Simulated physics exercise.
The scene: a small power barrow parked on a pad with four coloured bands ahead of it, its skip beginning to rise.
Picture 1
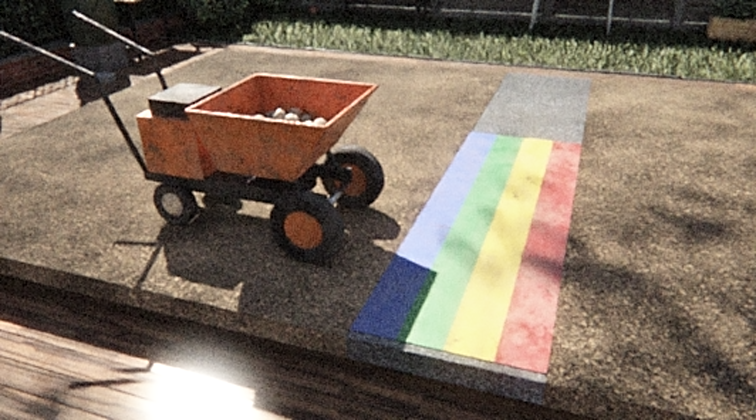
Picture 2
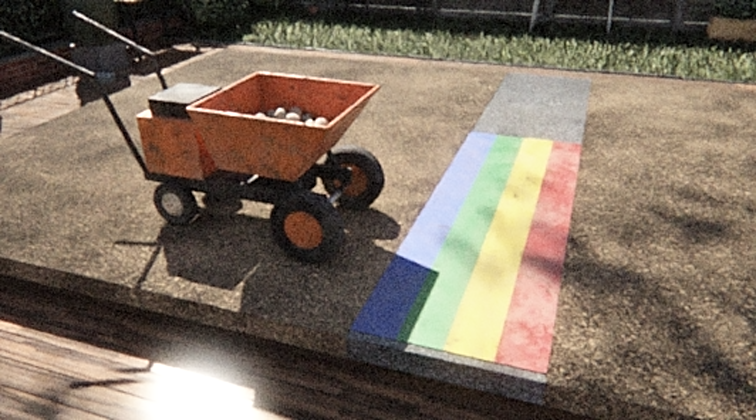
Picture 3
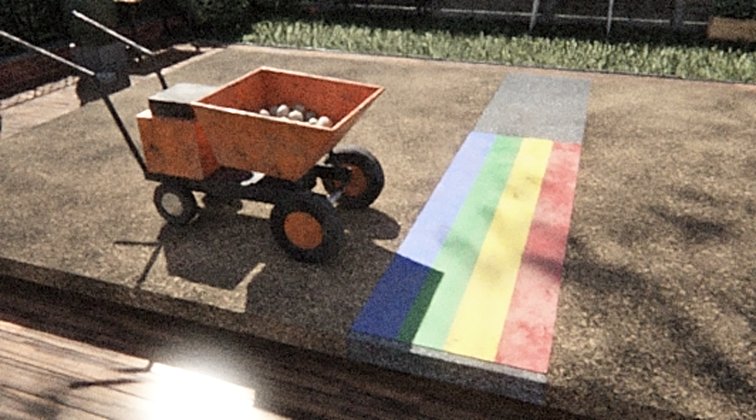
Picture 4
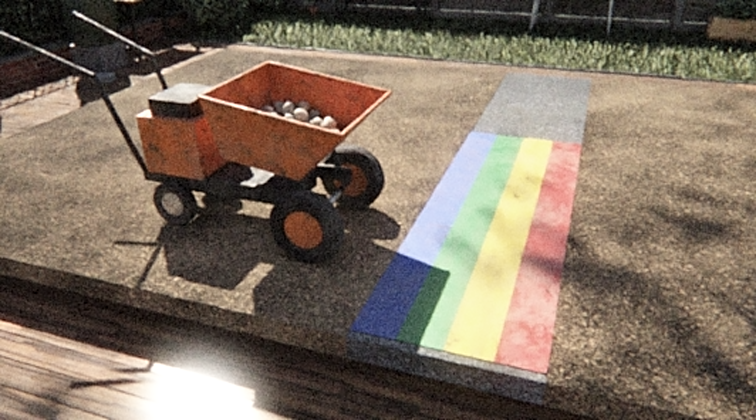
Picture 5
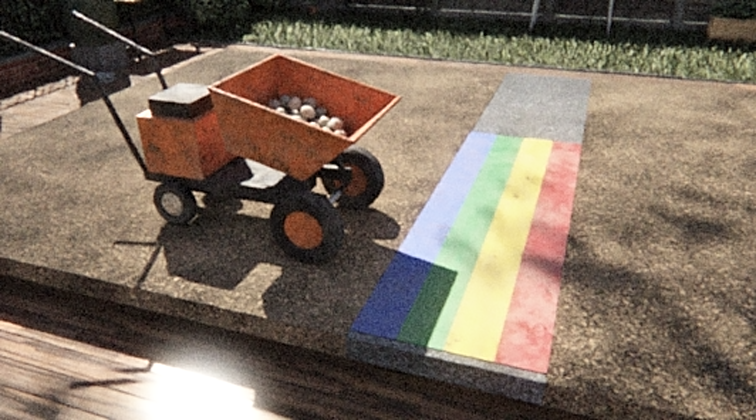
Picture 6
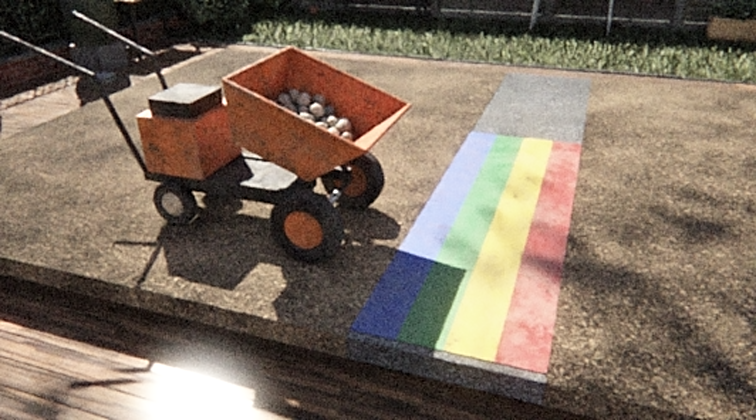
On a sunlit pad beside blue, green, yellow and red bands, a small orange power barrow stands still while its skip, loaded with rounded stones, tilts gradually forward to the right, its rear rising and its shadow shifting across the bands.
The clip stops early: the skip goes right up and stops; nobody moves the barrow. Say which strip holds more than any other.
Most lies over the green band.
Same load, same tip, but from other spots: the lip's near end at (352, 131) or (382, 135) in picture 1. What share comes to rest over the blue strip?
In turn 0 and 0 in a hundred.
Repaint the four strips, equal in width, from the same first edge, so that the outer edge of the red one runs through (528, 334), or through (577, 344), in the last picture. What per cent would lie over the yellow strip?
Roughly 30 per cent, and 20 per cent.
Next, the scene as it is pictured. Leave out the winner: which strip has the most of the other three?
Second comes yellow.
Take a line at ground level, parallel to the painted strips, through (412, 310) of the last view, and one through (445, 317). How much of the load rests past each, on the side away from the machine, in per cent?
First some 80, then 50 per cent.
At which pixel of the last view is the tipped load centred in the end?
Roughly at (472, 250).
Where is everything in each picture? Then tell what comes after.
Lip of the skip (326, 128), level; top of the load (297, 134), river pebbles; blue strip (391, 301); green strip (434, 310); yellow strip (480, 319); red strip (528, 329), in the first frame.
Lip of the skip (328, 129), tipped barely; top of the load (298, 133), in the second frame.
Lip of the skip (333, 131), tipped barely; top of the load (286, 128), in the third frame.
Lip of the skip (342, 136), tipped a little; top of the load (279, 131), in the fourth frame.
Lip of the skip (353, 142), tipped a little; top of the load (272, 120), in the fifth frame.
Lip of the skip (365, 152), tipped clearly; top of the load (279, 114); blue strip (391, 301); green strip (434, 310); yellow strip (480, 319); red strip (528, 329), in the sixth frame.
Just after the last frame, skip tipped steeply; every one in the skip.
A moment on, skip tipped right over; the larger part in the skip; just a few over the blue strip; about a tenth over the green strip.
Further on, skip tipped right over; about a tenth in the skip; about a tenth over the blue strip; roughly half over the green strip; roughly a quarter over the yellow strip; about a tenth over the red strip; just a few off the paint.
When it is over, skip tipped right over; just a few in the skip; about a tenth over the blue strip; roughly half over the green strip; roughly a quarter over the yellow strip; about a tenth over the red strip; about a tenth off the paint.
